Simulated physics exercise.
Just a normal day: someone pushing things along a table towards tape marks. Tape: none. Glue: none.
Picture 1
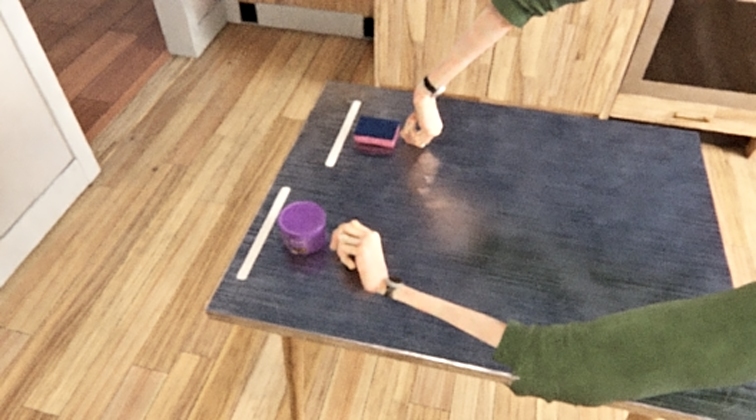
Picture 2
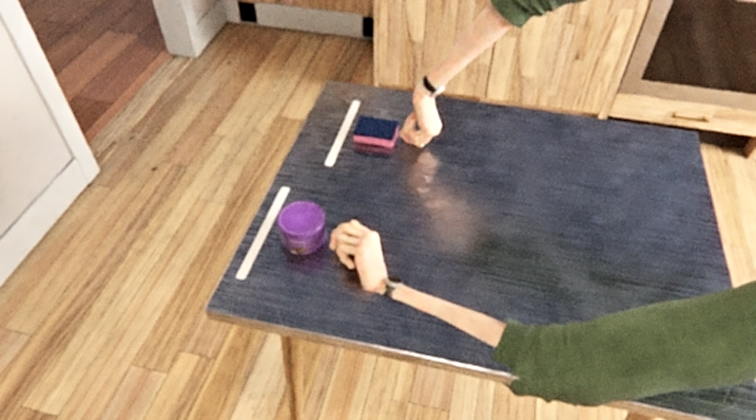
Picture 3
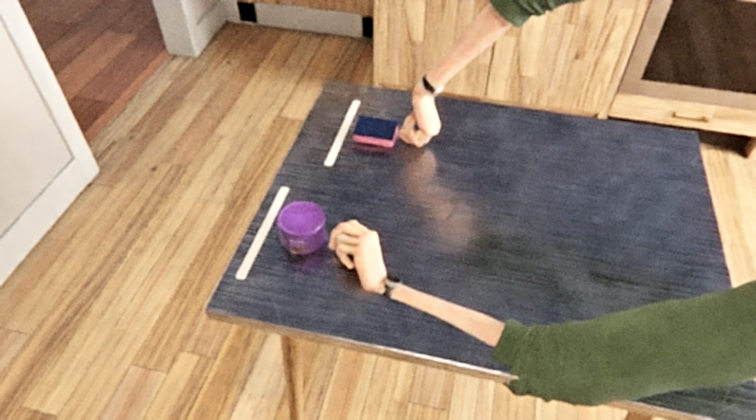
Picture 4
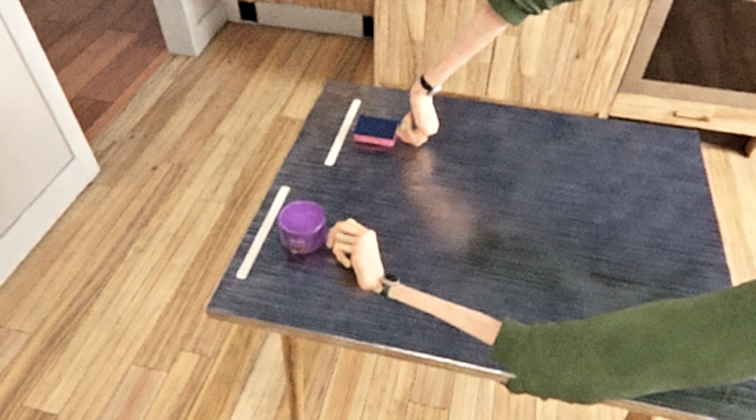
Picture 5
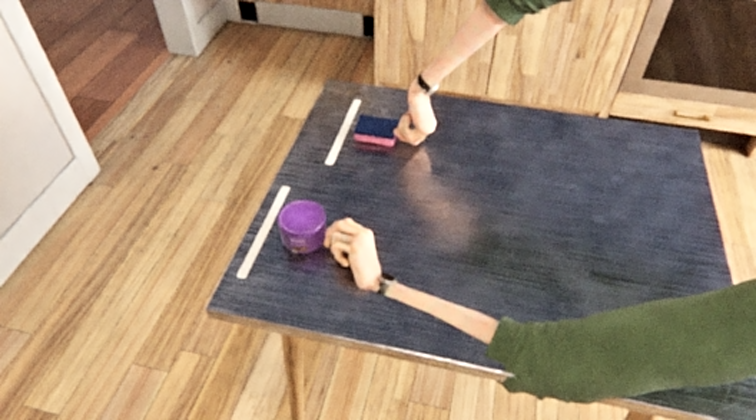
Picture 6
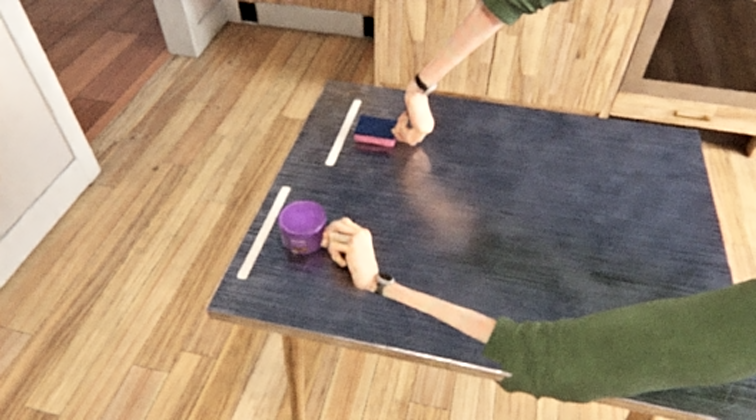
Two hands in green sleeves shift very slightly left on a dark table, one beside a purple tub and the other beside a pink sponge with a dark top, while both objects stay almost still near two pale tape strips.
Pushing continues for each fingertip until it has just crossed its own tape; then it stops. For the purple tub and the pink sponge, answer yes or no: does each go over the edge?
Purple tub - yes; pink sponge - no.
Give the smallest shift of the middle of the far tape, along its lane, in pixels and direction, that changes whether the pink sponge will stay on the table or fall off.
Roughly 20 pixels to the left.
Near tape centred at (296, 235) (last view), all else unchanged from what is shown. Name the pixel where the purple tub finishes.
Resting at (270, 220).
Then, 1.46 s past the last view, purple tub travelled about its own width near (255, 218); pink sponge travelled about its own width near (336, 125).
Then, 2.24 s past the last view, purple tub in the air near (223, 251); pink sponge travelled about its own width near (321, 123).
Then, 2.72 s past the last view, purple tub in the air near (244, 377); pink sponge travelled about its own width near (321, 123).
Finally, the purple tub goes over the edge, near (264, 386); the pink sponge stays on the table, near (321, 123).
